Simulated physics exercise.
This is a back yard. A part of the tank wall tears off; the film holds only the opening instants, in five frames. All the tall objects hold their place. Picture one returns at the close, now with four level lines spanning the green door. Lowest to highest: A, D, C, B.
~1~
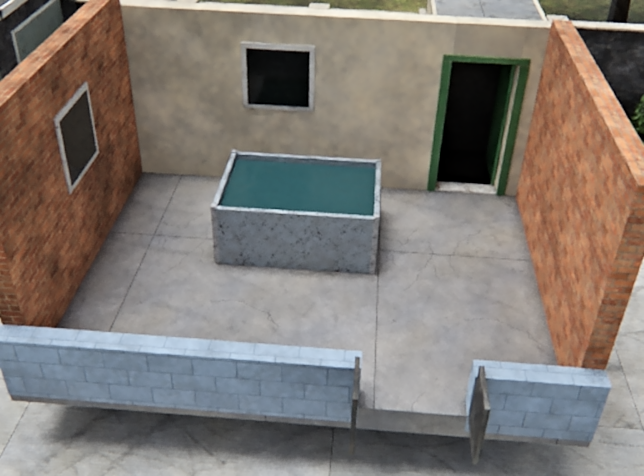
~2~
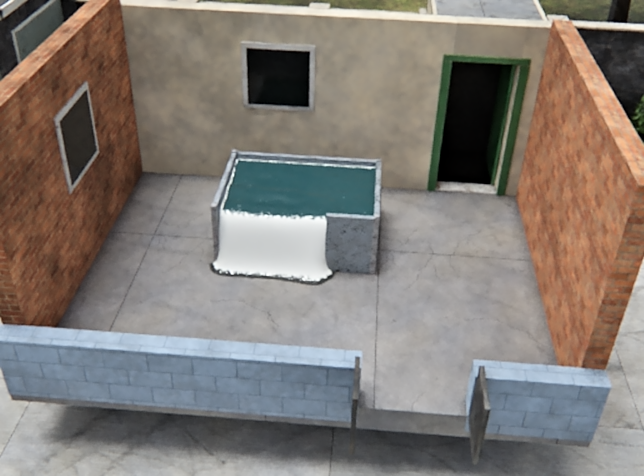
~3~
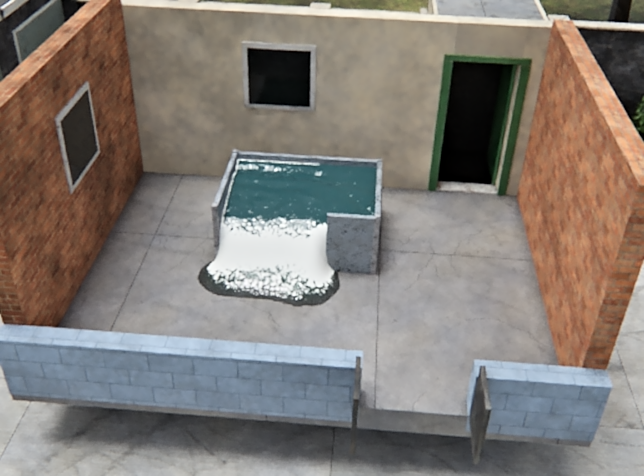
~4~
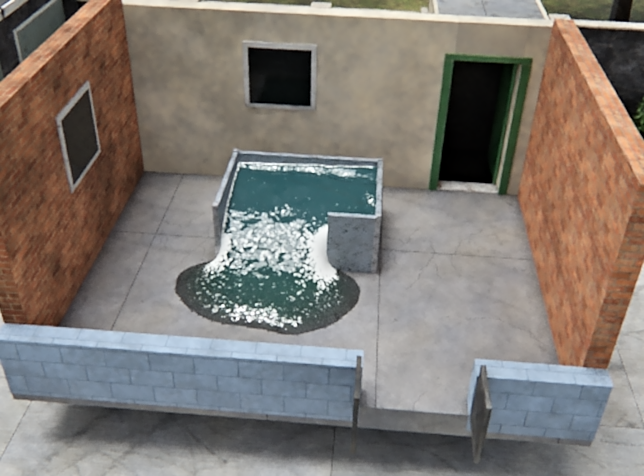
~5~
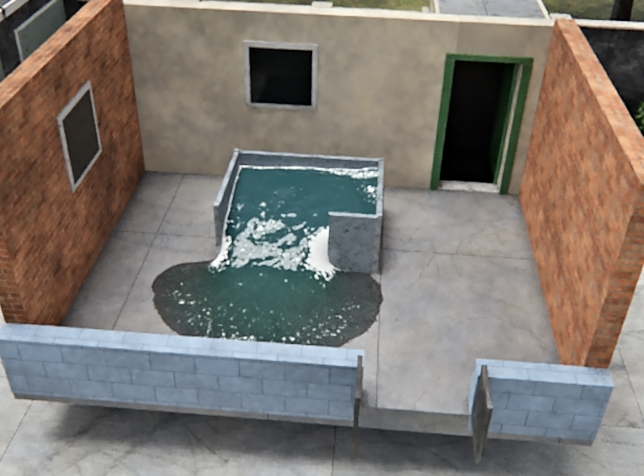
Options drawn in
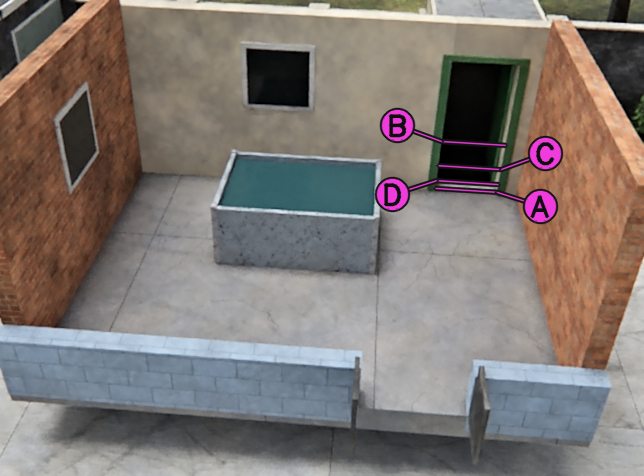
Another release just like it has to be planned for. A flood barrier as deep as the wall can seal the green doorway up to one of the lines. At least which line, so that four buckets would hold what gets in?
Take D.
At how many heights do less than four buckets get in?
Three of them.
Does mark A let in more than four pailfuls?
Yes.
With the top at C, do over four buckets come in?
No, that is safe.
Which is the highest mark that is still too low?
Here it is mark A.
On the marked copy, A at (466, 190); B at (473, 143); C at (469, 167); D at (467, 182); from the bottom up A, D, C, B.
With A, about 13 bucketfuls get in.
With B, nothing gets over.
With C, nothing gets over.
With D, nothing gets over.
